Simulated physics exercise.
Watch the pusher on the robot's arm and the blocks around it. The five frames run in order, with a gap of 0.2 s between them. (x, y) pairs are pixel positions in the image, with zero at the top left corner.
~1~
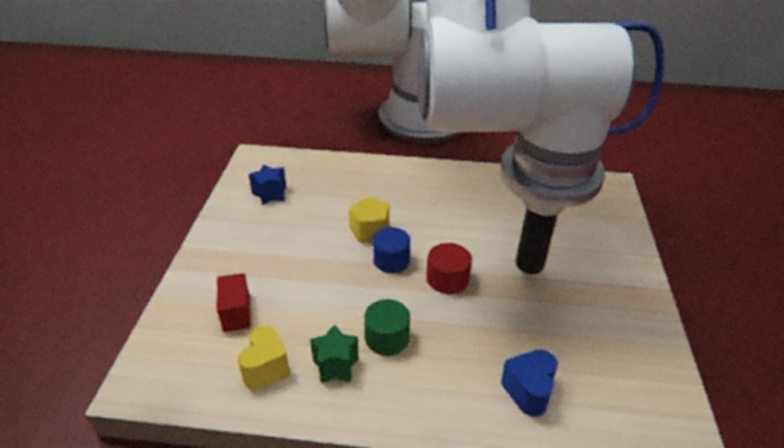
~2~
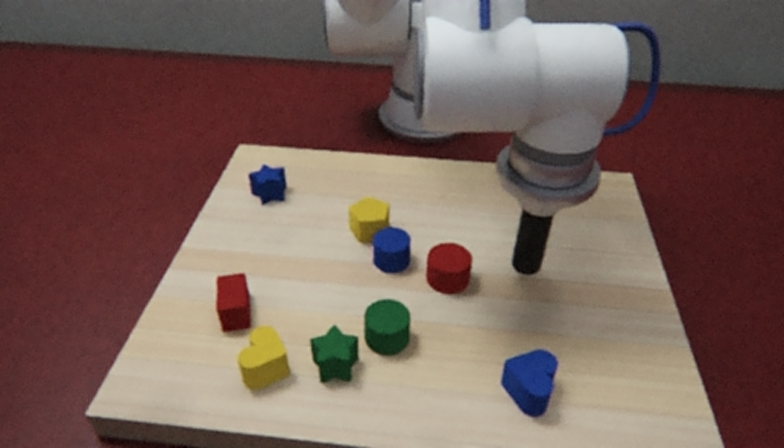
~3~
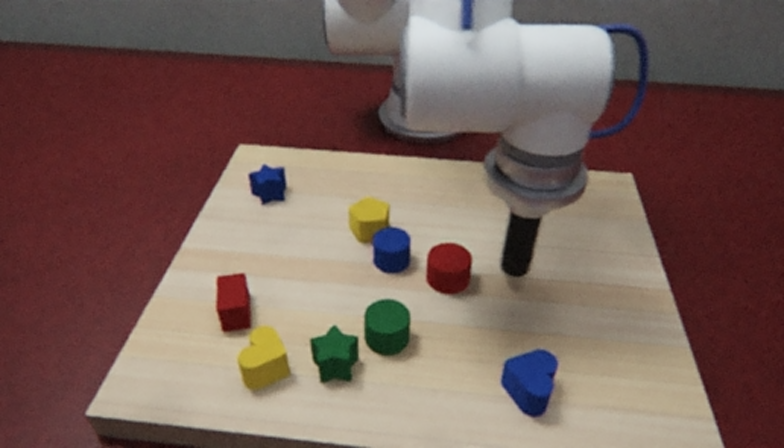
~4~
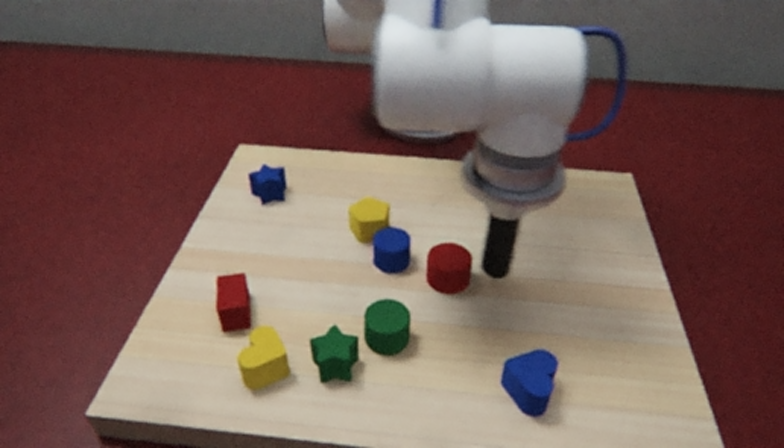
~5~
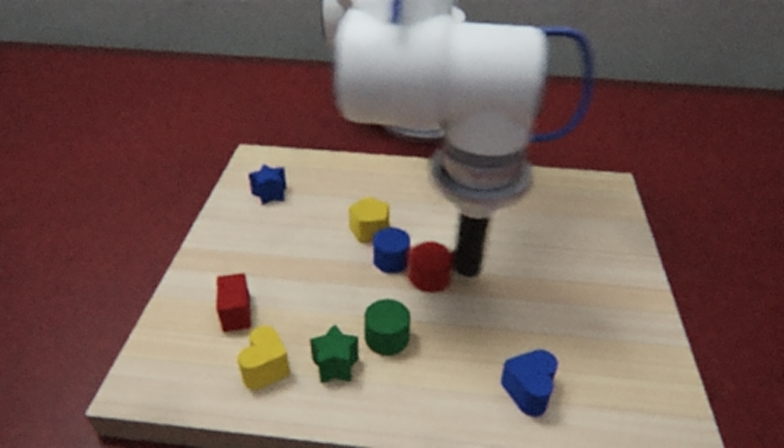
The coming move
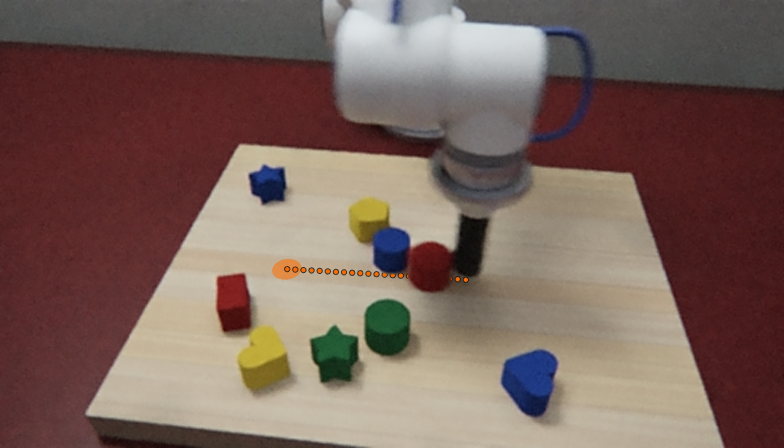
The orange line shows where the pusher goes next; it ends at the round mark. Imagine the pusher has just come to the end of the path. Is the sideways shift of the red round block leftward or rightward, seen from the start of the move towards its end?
It's pushed left.
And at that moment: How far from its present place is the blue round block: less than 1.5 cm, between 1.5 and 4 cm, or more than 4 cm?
It will fall in the top band, over 4 cm.
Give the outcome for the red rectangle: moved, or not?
Here the red rectangle stays on its spot.
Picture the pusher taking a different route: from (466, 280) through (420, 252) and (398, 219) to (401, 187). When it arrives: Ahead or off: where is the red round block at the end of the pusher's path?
The pusher will have lost it.
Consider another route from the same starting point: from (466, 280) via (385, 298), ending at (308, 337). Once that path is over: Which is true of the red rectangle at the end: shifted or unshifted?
Not moved.
Drawn move, in a line from (466, 280) to (287, 269).
On the path given first. One third of the way, pusher at (406, 264); blue round block at (353, 233); red round block at (369, 259).
Two thirds of the way, pusher at (345, 260); blue round block at (340, 228); red round block at (314, 268).
At the end, pusher at (285, 257); red rectangle still; yellow pentagonal block still; blue round block at (339, 227); red round block at (291, 275).
